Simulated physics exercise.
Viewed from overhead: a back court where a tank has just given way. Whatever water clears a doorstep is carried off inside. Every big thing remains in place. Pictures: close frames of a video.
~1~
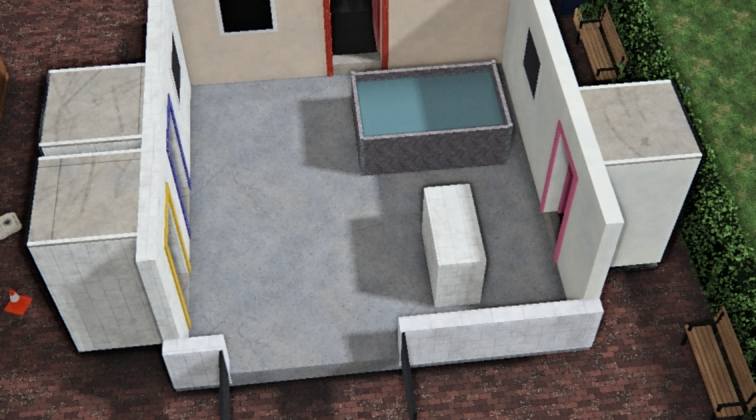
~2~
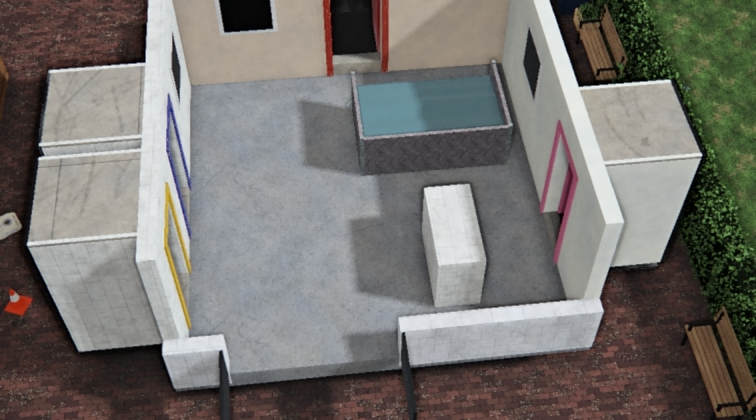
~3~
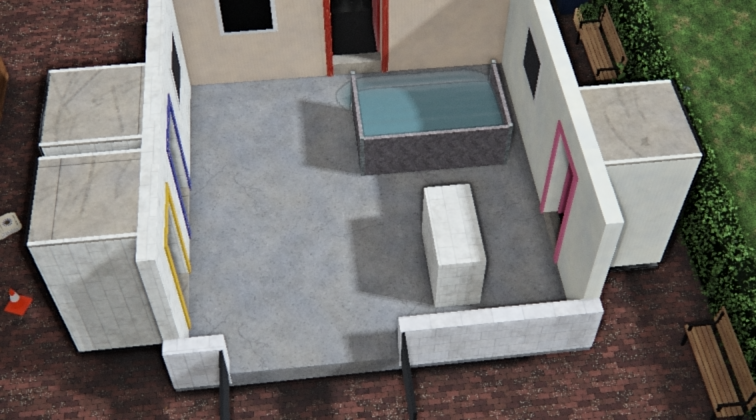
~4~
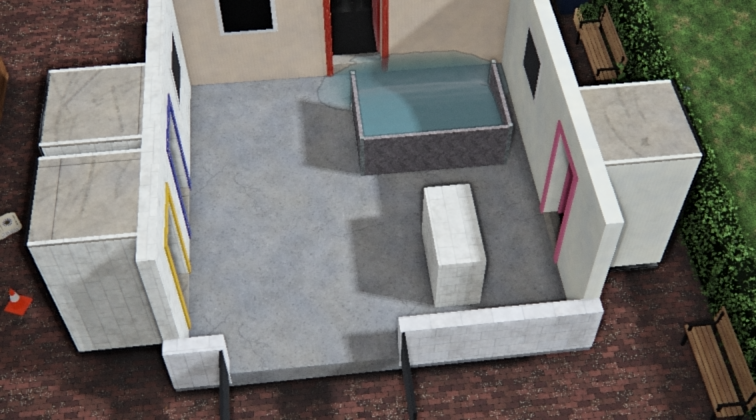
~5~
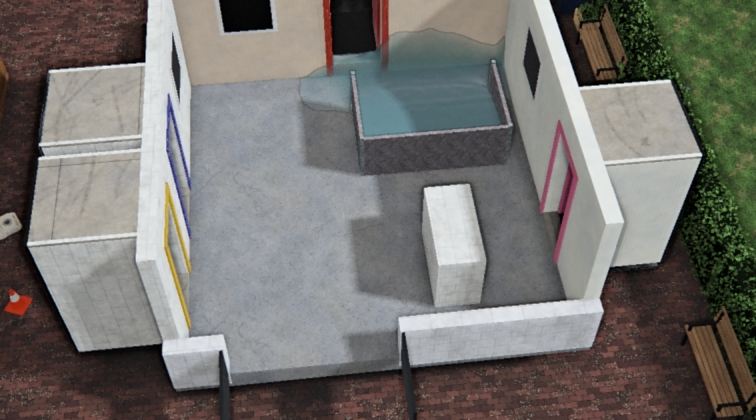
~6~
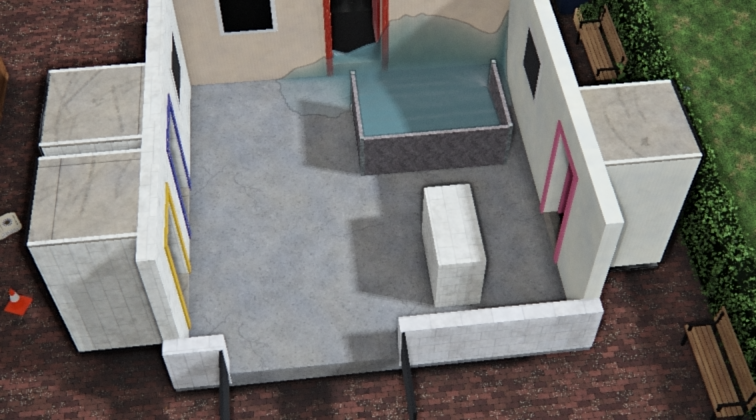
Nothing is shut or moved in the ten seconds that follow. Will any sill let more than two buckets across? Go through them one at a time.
The blue door does not; the red door does; the pink door does; the yellow door does not.
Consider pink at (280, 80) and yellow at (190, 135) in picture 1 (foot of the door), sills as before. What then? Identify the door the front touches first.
That would be the red door.
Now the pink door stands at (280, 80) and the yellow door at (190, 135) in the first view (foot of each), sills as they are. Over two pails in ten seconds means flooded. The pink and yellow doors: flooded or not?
Pink: Exceeds the limit. Yellow: Exceeds the limit.
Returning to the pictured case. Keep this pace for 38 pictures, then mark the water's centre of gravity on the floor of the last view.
Roughly (379, 165).
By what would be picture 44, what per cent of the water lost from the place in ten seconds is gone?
Near 45 %.
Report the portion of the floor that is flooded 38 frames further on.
Estimate: Some 90 in a hundred.
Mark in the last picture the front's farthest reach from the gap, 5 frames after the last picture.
The front should reach about (191, 86).
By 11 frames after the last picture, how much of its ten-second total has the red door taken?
I'd put it at about 95 per cent.
A moment on, water covers 20 % of the floor; the blue door not reached, the red door far over two buckets in, the pink door not reached, the yellow door not reached.
Next, water covers 40 % of the floor; the blue door not reached, the red door far over two buckets in, the pink door under two buckets in, the yellow door not reached.
Then, water covers 65 % of the floor; the blue door wet at the sill, nothing in, the red door far over two buckets in, the pink door under two buckets in, the yellow door wet at the sill, nothing in.
Later, water covers 90 % of the floor; the blue door wet at the sill, nothing in, the red door far over two buckets in, the pink door under two buckets in, the yellow door wet at the sill, nothing in.
In the end, water covers 95 % of the floor; the blue door wet at the sill, nothing in, the red door far over two buckets in, the pink door over two buckets in, the yellow door under two buckets in.
